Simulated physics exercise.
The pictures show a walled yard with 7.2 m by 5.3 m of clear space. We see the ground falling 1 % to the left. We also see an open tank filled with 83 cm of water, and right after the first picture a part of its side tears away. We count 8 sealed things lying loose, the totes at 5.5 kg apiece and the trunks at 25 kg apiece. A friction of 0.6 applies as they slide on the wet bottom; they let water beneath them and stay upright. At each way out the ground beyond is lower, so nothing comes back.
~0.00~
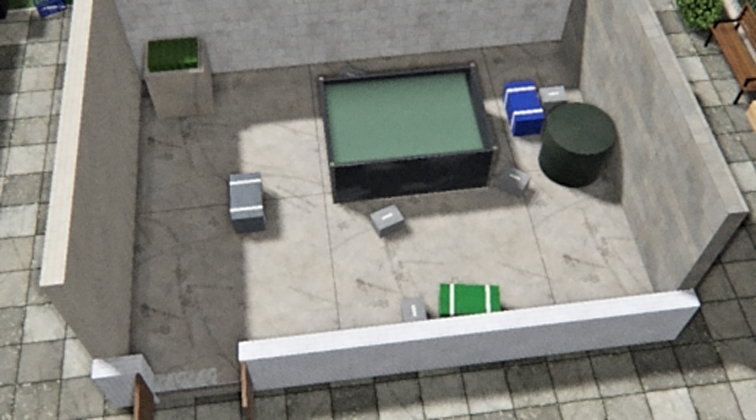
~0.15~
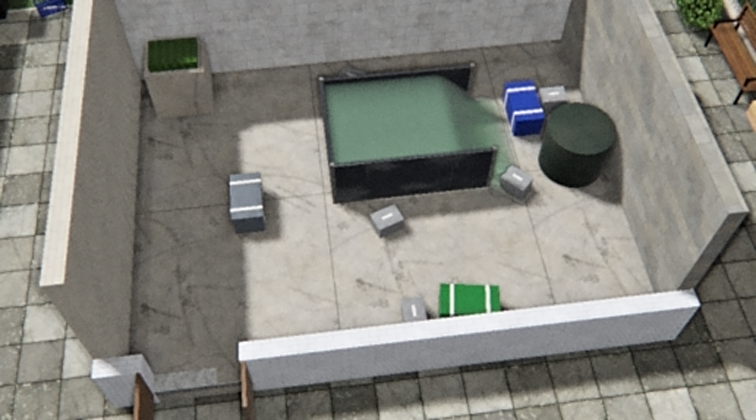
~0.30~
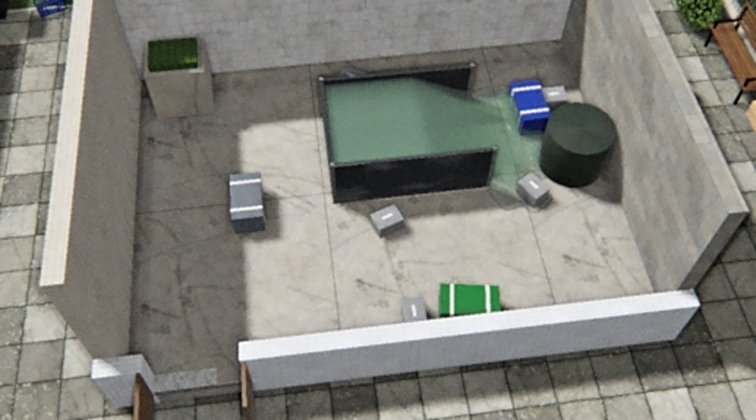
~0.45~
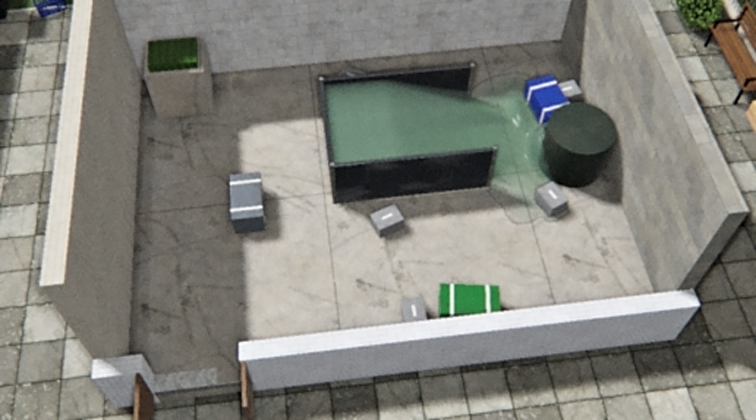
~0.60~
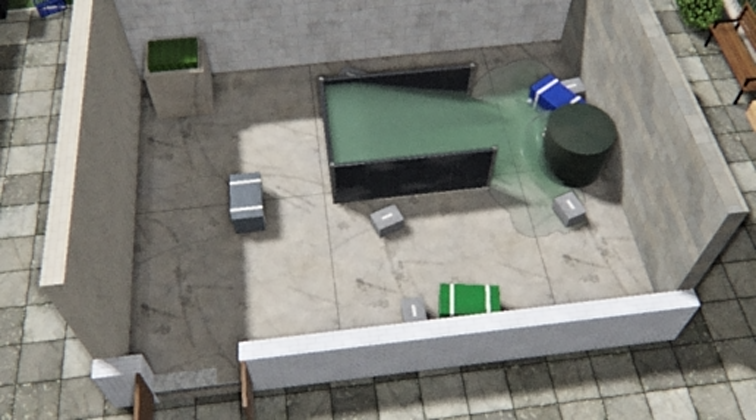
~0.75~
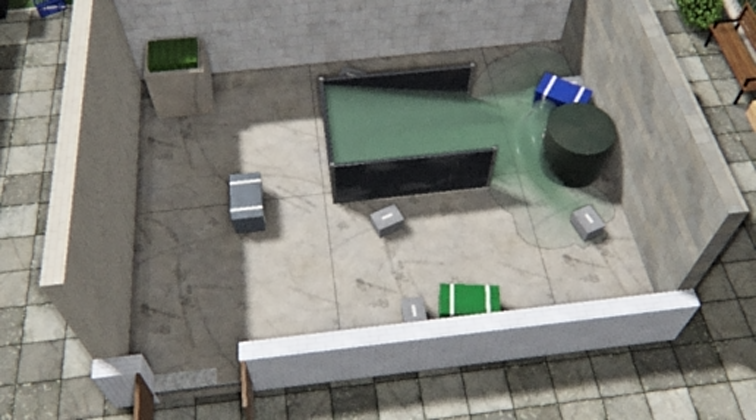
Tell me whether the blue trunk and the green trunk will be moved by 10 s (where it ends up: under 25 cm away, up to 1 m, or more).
First the blue trunk: It winds up far off; then the green trunk: It winds up far off.
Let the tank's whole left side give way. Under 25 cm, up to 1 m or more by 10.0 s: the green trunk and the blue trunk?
Outcome - green trunk: Modest displacement, blue trunk: Modest displacement.
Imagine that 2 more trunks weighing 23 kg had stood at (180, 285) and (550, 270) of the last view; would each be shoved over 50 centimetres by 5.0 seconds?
In sequence: Within it, then beyond it.
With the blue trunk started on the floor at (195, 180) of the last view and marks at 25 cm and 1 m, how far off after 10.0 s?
Short answer: It drifts a great distance.
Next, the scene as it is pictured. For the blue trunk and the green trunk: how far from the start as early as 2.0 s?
Close to 100 and 0 centimetres by then.
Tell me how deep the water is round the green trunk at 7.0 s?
About 5 cm.
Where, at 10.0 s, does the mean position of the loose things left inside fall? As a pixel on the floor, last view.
Near (293, 205).
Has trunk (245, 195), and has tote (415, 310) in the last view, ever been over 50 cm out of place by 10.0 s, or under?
First one stayed inside, second one went too far.
After 2.0 s the blue trunk is near (535, 41), 1.0 m from its start, afloat; the green trunk is near (470, 299), 0.0 m from its start, aground; 0 of 8 are out; 3 afloat.
After 4.5 s the blue trunk is near (223, 85), 4.8 m from its start, afloat; the green trunk is near (354, 270), 1.6 m from its start, aground; 0 of 8 are out; 4 afloat.
After 7.0 s the blue trunk is near (162, 280), 6.2 m from its start, afloat; the green trunk is near (325, 248), 2.1 m from its start, aground; 0 of 8 are out; 7 afloat.
After 10.0 s the blue trunk has gone out; the green trunk is near (295, 180), 3.1 m from its start, afloat; 2 of 8 are out; 5 afloat.
